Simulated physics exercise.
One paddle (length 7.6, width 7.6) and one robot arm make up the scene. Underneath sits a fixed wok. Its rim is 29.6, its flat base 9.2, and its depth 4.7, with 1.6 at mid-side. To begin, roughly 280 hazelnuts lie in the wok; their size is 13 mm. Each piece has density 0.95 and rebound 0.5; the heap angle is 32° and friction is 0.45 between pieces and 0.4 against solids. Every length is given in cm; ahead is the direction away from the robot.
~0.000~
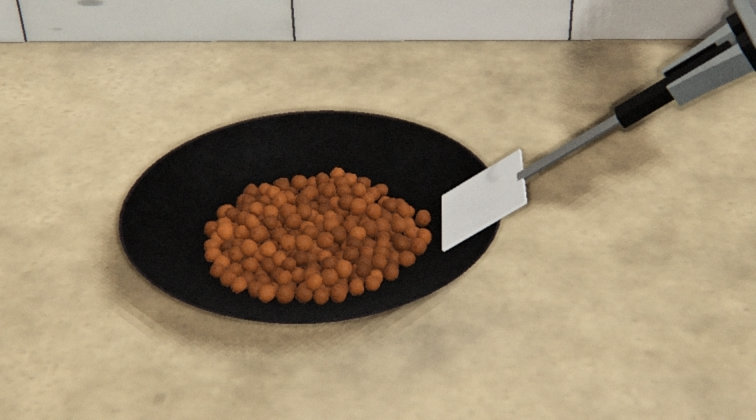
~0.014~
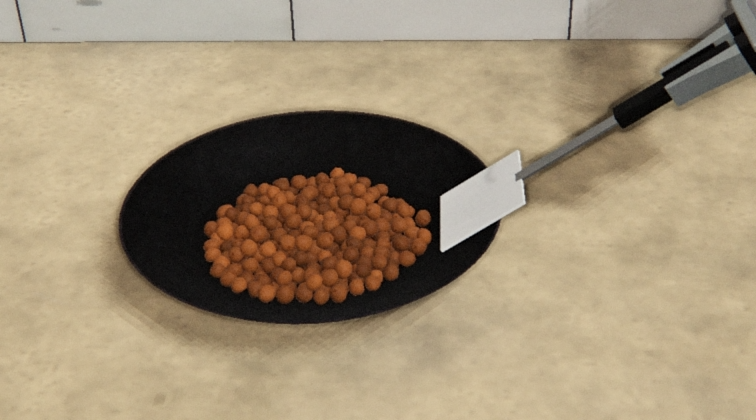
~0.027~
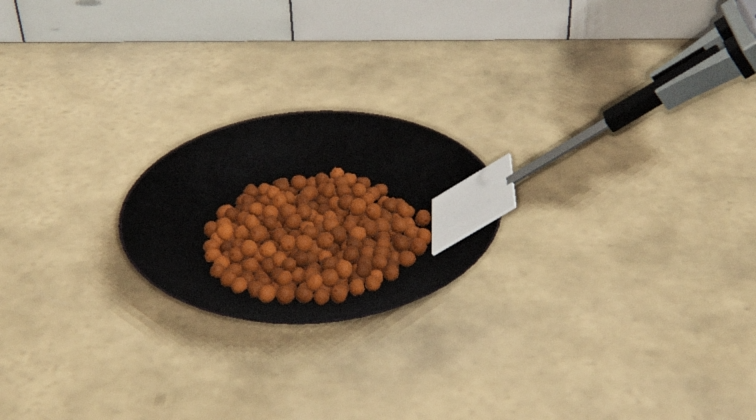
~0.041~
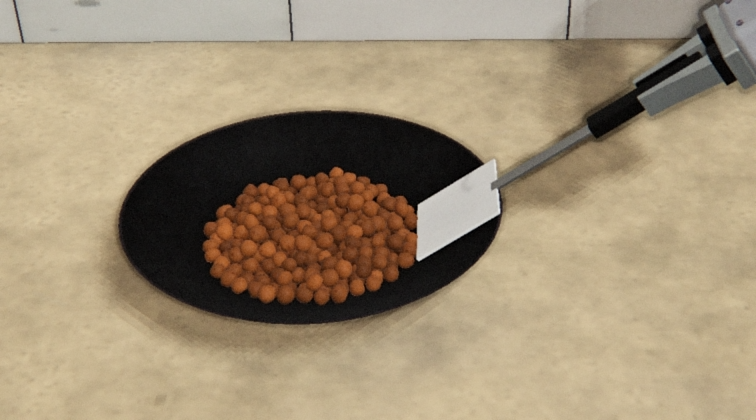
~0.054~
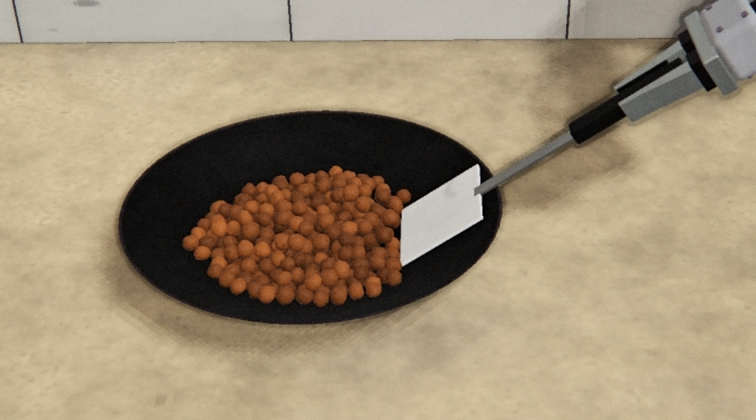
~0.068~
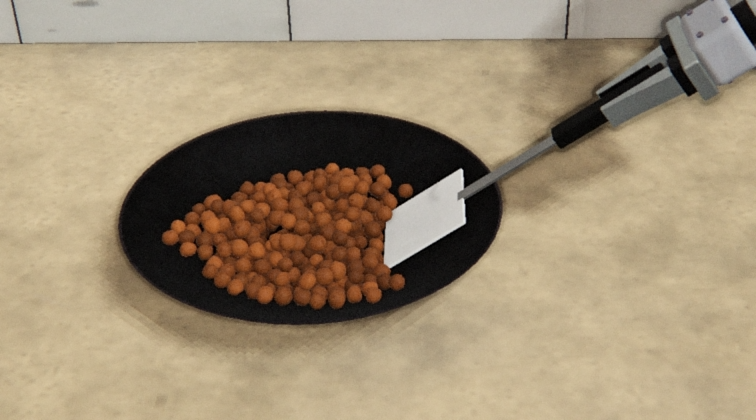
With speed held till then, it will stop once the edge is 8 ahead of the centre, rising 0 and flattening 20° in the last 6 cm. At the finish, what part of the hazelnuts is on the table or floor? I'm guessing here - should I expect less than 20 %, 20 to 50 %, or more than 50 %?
You should expect less than 20 %.
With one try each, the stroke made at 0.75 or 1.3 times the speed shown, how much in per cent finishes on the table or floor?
Roughly 5 percent for the first try, 25 percent for the second.
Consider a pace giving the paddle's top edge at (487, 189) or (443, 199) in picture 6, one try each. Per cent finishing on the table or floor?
First try about 5 %, second try about 30 %.
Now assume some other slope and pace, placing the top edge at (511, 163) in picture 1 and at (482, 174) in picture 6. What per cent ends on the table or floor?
Off the vessel, on the table or floor: Some 5 percent.
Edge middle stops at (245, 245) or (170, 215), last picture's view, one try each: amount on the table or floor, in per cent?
Estimates, in order: 5 % and 35 %.
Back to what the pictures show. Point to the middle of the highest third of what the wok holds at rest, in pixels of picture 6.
About (186, 209).
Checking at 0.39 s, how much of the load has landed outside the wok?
10 %.
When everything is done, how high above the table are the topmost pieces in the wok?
Peak at rest, approximately 6.5 centimetres.
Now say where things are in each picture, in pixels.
In the first picture, the paddle top edge at (523, 175), sloping 36°; upper third of the load around (317, 225), from x 210 to 425, top at y 175; 278 in the wok.
In the second picture, the paddle top edge at (522, 176), sloping 36°; upper third of the load around (317, 225), from x 210 to 425, top at y 175.
In the third picture, the paddle top edge at (513, 179), sloping 36°; upper third of the load around (317, 225), from x 210 to 425, top at y 175.
In the fourth picture, the paddle top edge at (497, 185), sloping 36°; upper third of the load around (315, 224), from x 210 to 410, top at y 175.
In the fifth picture, the paddle top edge at (480, 191), sloping 36°; upper third of the load around (312, 221), from x 190 to 405, top at y 175.
In the sixth picture, the paddle top edge at (463, 195), sloping 36°; upper third of the load around (298, 220), from x 170 to 405, top at y 170; 278 in the wok.
After 0.12 s, sloping 36°, highest piece 7 above the table; 278 in the wok.
After 0.17 s, sloping 30°, highest piece 7 above the table; 273 in the wok, 5 on the blade or in flight.
After 0.39 s, sloping 16°, highest piece 6 above the table; 252 in the wok, 26 on the table or floor.
After 1.44 s, sloping 16°, highest piece 6 above the table; 250 in the wok, 28 on the table or floor.
In the end, 250 in the wok, 28 on the table or floor. That is 10 % on the table or floor.
